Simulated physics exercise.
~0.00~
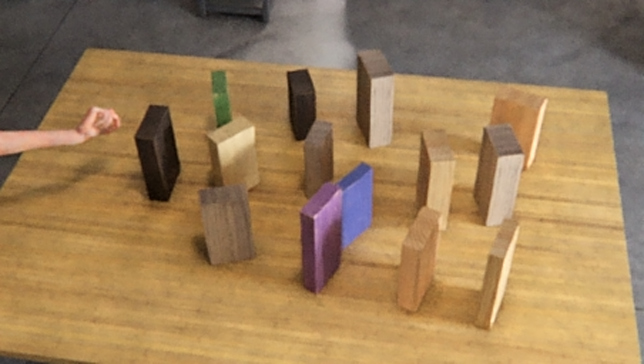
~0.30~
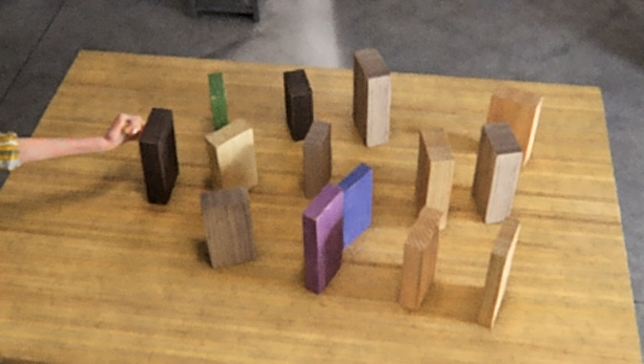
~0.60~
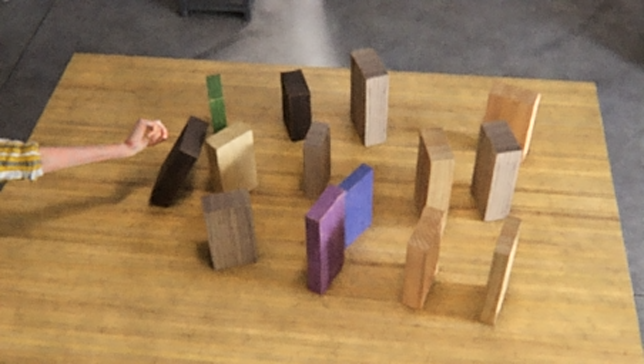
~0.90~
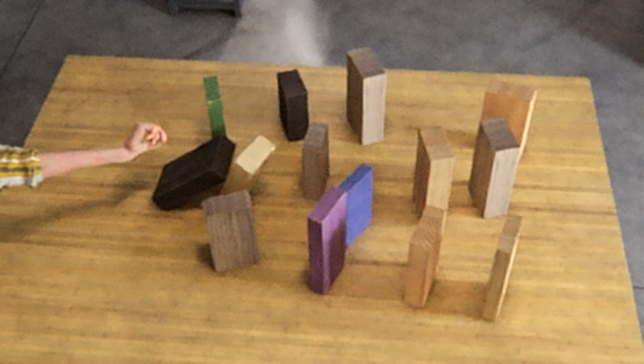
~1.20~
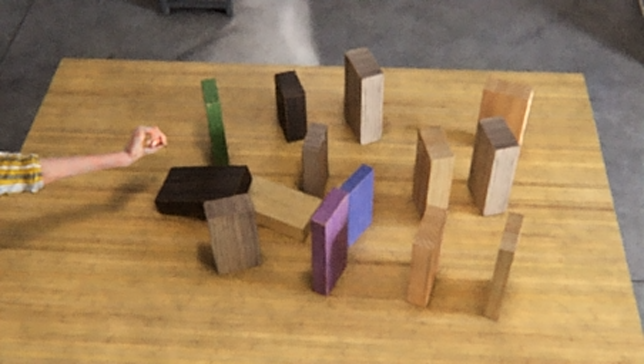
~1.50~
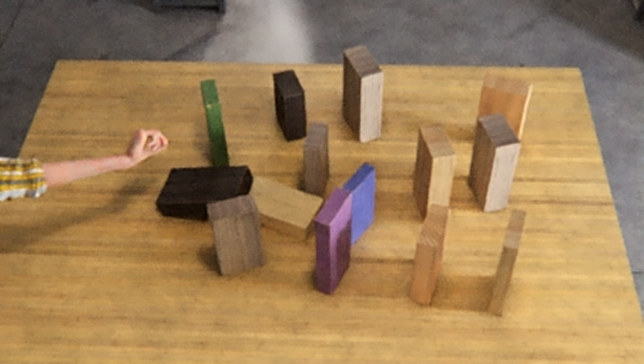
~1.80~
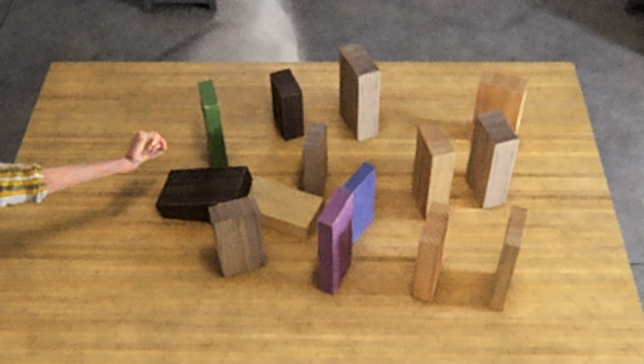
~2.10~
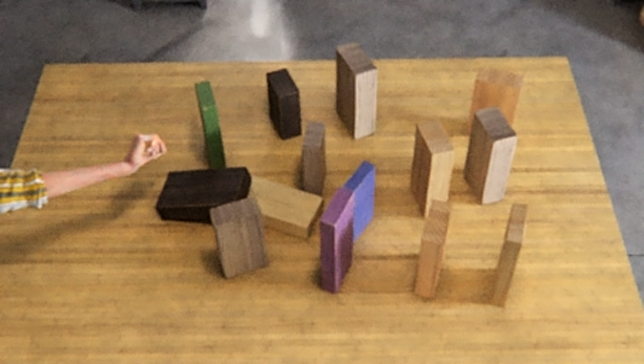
Tall wooden blocks stand on end across a wooden tabletop, seen from above with a grey floor behind, as the view drifts slightly sideways. Among the brown and tan ones are a green block towards the back left and a purple and a blue block side by side near the middle. A hand reaches in from the left and pushes a nearly black block, which tips to the right into a pale tan one. Both topple and come to rest on their sides, the tan block lying just short of the purple one. The hand hovers in place, and every other block stays standing.
